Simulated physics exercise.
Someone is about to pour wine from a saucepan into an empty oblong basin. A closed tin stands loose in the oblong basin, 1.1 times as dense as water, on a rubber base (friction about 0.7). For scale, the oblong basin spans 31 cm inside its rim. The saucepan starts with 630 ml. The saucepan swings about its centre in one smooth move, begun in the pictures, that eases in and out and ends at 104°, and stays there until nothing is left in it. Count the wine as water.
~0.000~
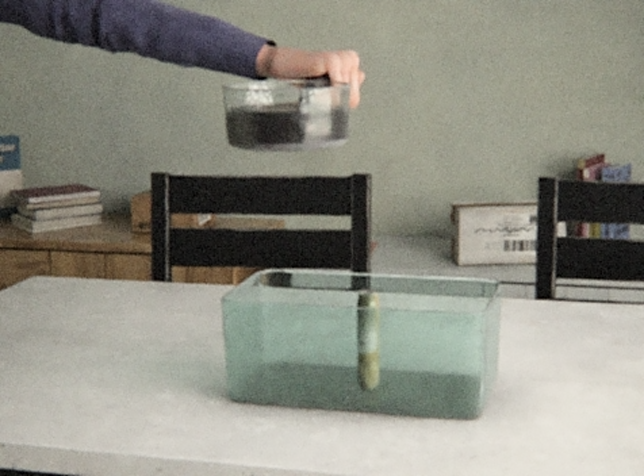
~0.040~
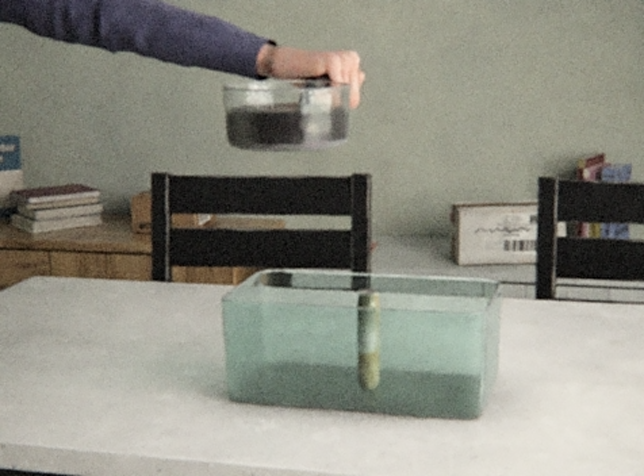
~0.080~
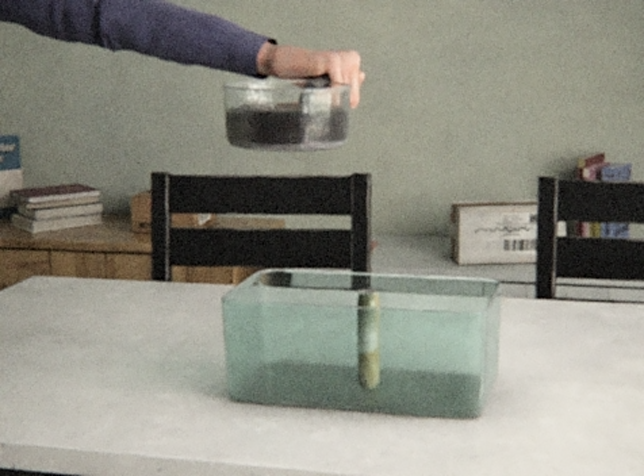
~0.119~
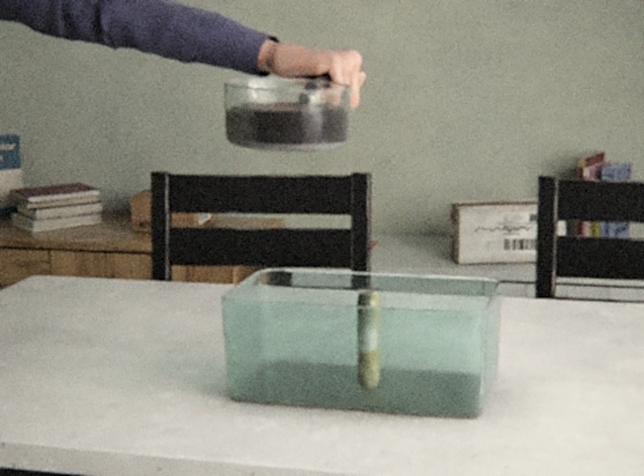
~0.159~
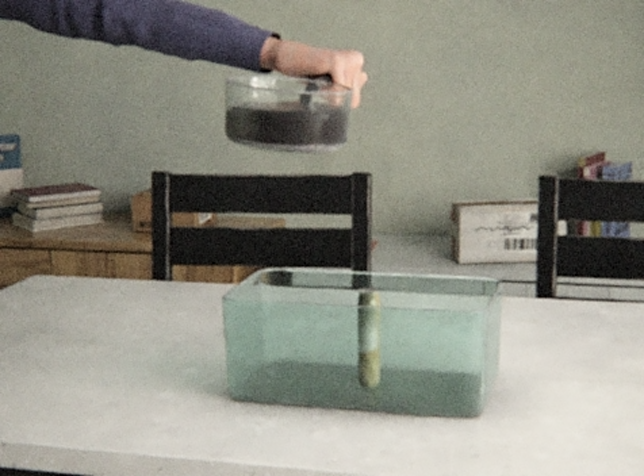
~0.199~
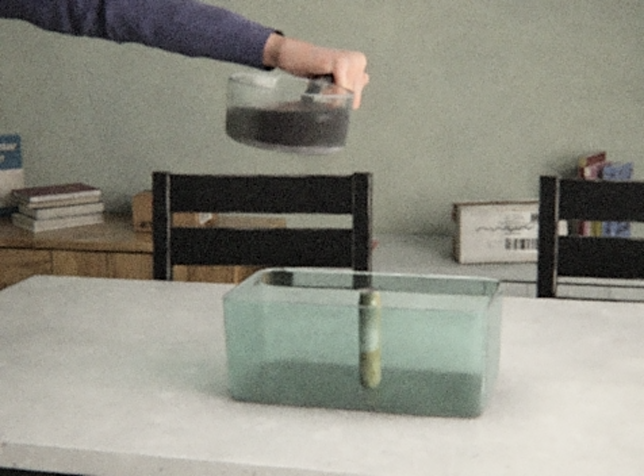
At a pale table with dark chairs behind it, a hand held a clear saucepan of dark wine above an oblong glass basin with a closed tin standing inside, then slowly tilted it slightly rightward.
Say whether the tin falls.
It topples.
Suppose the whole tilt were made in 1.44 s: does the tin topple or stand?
Then it stays up.
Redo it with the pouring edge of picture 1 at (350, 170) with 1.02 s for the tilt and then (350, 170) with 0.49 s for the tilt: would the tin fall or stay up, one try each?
First it remains upright; then it goes over.
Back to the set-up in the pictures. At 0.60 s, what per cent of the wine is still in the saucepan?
Some 64 per cent.
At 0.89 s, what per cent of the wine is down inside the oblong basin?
About 68 per cent.
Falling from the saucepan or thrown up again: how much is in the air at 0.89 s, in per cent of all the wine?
About 20 per cent.
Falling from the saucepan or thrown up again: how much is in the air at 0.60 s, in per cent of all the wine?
Near 36 in a hundred.
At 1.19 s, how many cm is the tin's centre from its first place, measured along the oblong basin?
About 1 cm.
After 0.60 s the tilt is 65° and 63 per cent is still to pour; the tin stands where it began.
After 0.89 s the tilt is 100° and 12 per cent is still to pour; the tin stands where it began.
After 1.19 s the tilt is 104° and 1 per cent is still to pour; the tin leans 7°.
After 1.52 s the tilt is 104° and 0 per cent is still to pour; the tin lies on its side.
In the end the tin lies on its side.
